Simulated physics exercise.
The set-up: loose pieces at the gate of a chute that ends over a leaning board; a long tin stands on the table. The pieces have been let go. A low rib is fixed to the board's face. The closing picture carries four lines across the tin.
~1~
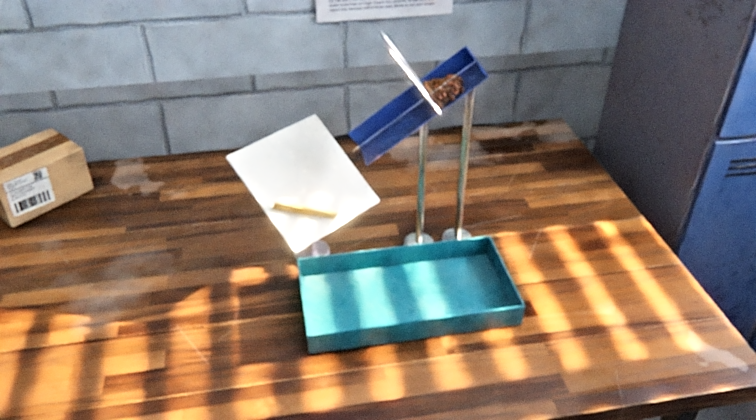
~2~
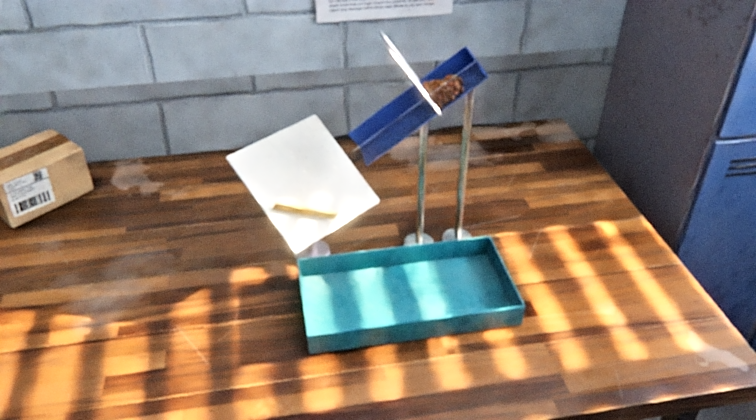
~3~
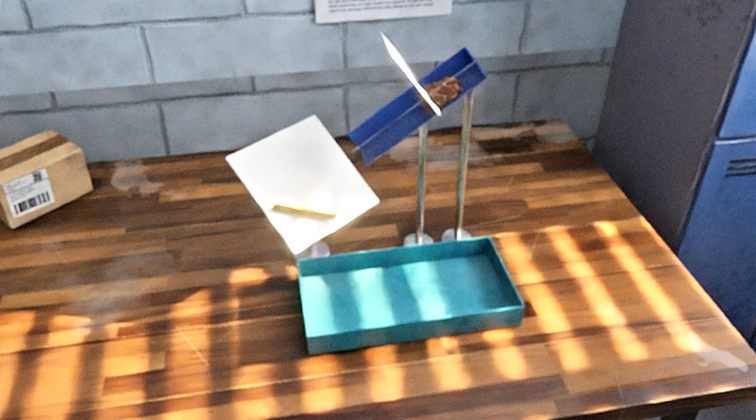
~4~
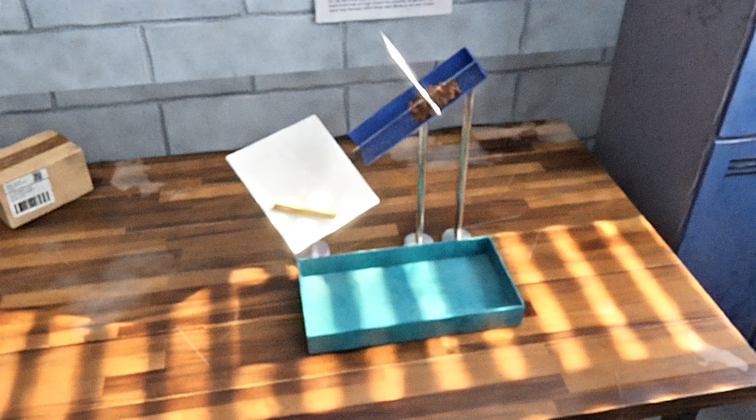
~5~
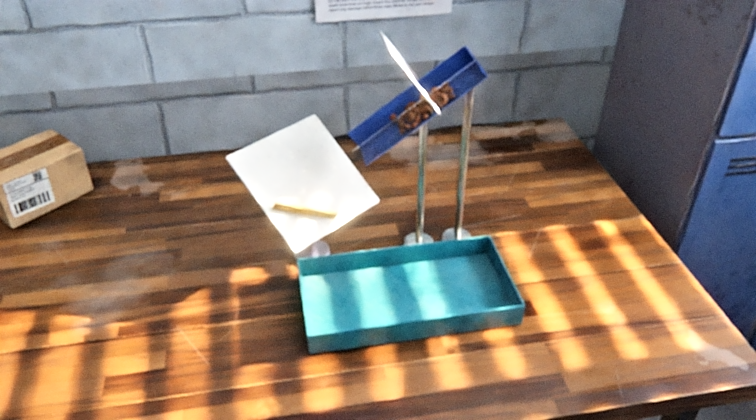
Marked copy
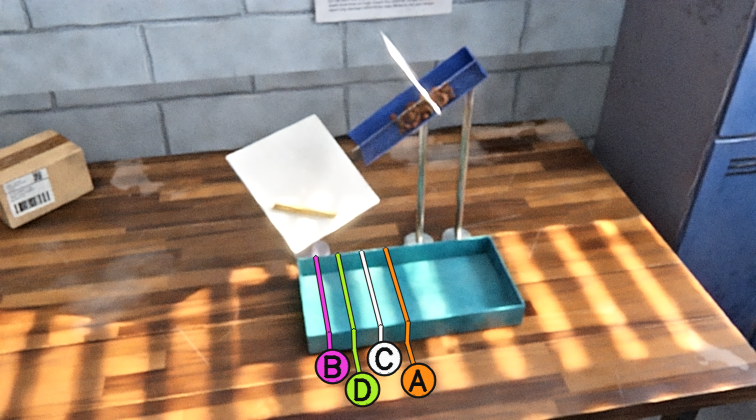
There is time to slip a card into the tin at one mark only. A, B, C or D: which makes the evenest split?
Go for C.
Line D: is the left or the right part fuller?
The right side.
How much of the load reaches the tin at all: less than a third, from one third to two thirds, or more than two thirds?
About that: More than two thirds.
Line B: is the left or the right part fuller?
Right.
On the marked copy, line A crosses the front rim at (407, 322); line B crosses the front rim at (328, 333); line C crosses the front rim at (380, 325); line D crosses the front rim at (353, 329).
For line A, of what is caught, nearly all on the left of the divider, a stray few on the right.
For line B, of what is caught, none on the left of the divider, all on the right.
For line C, of what is caught, about a third on the left of the divider, about two thirds on the right.
For line D, of what is caught, a stray few on the left of the divider, nearly all on the right.
